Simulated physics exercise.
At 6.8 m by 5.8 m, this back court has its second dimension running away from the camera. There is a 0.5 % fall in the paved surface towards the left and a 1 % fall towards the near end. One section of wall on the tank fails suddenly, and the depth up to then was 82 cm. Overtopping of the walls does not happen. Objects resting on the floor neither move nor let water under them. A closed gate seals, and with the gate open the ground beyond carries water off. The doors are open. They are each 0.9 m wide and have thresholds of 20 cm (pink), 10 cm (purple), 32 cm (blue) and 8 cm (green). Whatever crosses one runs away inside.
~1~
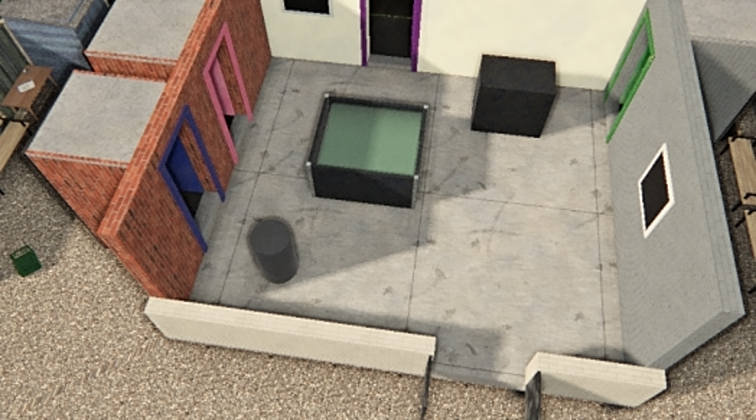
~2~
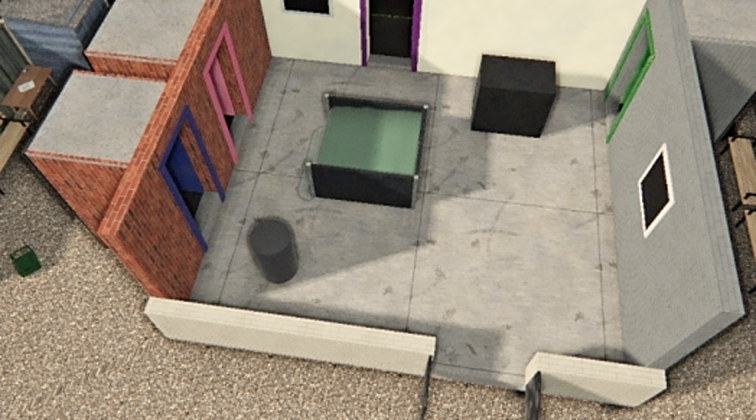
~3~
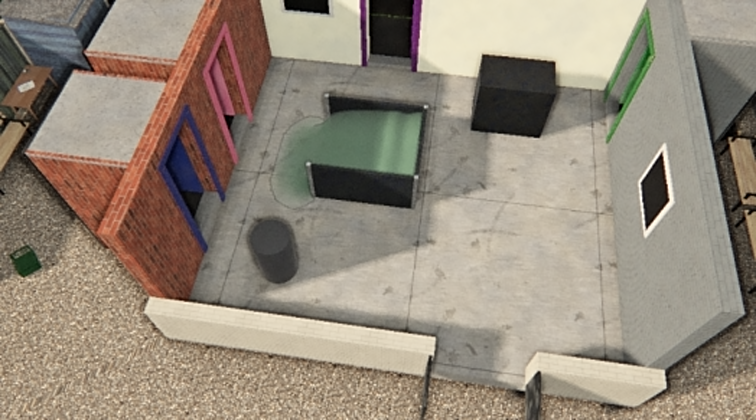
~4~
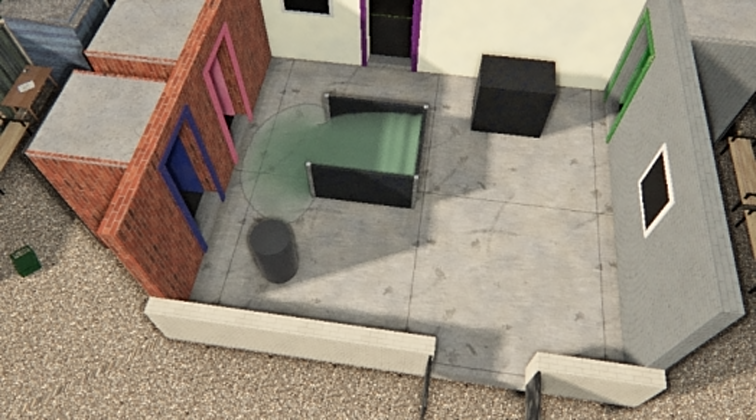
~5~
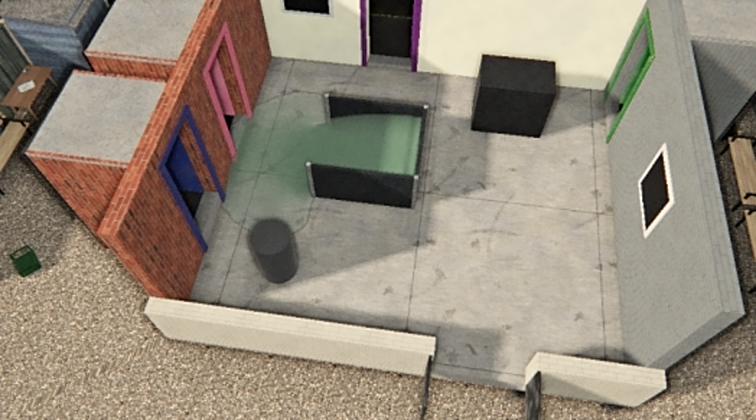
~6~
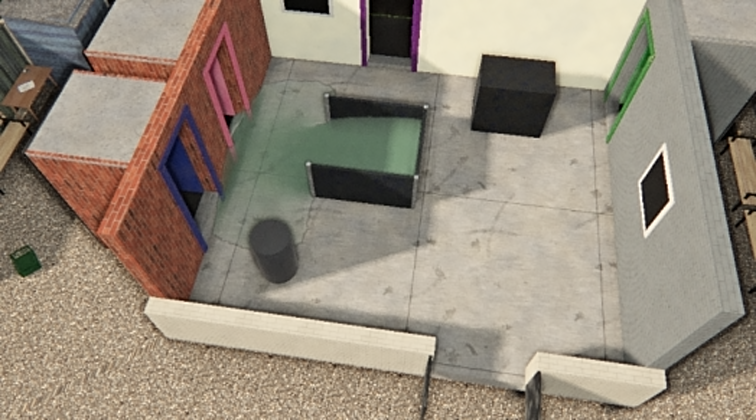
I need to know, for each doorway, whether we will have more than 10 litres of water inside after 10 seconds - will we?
Result: The pink door lets in a larger amount than the limit, the purple door lets in a smaller amount than the limit, the blue door lets in a smaller amount than the limit, the green door lets in a smaller amount than the limit.
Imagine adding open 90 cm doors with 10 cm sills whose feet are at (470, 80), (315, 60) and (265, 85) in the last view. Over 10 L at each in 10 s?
In that order: Short of it, beyond it, beyond it.
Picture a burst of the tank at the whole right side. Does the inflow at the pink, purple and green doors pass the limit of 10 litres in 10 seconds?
Then pink does not exceed it, purple does not exceed it, green exceeds it.
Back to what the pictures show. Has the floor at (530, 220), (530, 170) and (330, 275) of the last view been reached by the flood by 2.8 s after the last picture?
Untouched, untouched, soaked.
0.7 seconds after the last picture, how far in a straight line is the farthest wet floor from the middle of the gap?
Roughly 3.6 m.
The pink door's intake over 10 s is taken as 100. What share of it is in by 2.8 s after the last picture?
It comes to about 100 per cent.
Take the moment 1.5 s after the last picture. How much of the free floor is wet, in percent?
About 25 per cent.
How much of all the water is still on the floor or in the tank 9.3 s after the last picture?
About 84 per cent.
Then, 0.7 s after the last picture water covers 20 % of the floor and is deepest (47 cm) near (240, 153); pink door 46 cm at the sill, 112 L in, purple door not reached, blue door 25 cm at the sill, 0 L in, green door not reached.
Then, 1.5 s after the last picture water covers 25 % of the floor and is deepest (39 cm) near (183, 319); pink door 32 cm at the sill, 212 L in, purple door 3 cm at the sill, 0 L in, blue door 19 cm at the sill, 0 L in, green door not reached.
Then, 2.8 s after the last picture water covers 55 % of the floor and is deepest (25 cm) near (183, 319); pink door 15 cm at the sill, 236 L in, purple door 7 cm at the sill, 0 L in, blue door 11 cm at the sill, 0 L in, green door not reached.
Then, 5.3 s after the last picture water covers 90 % of the floor and is deepest (14 cm) near (183, 319); pink door 8 cm at the sill, 236 L in, purple door 4 cm at the sill, 0 L in, blue door 9 cm at the sill, 0 L in, green door 7 cm at the sill, 1 L in.
Then, 9.3 s after the last picture water covers 100 % of the floor and is deepest (10 cm) near (558, 372); pink door 4 cm at the sill, 236 L in, purple door 3 cm at the sill, 0 L in, blue door 6 cm at the sill, 0 L in, green door 4 cm at the sill, 1 L in.
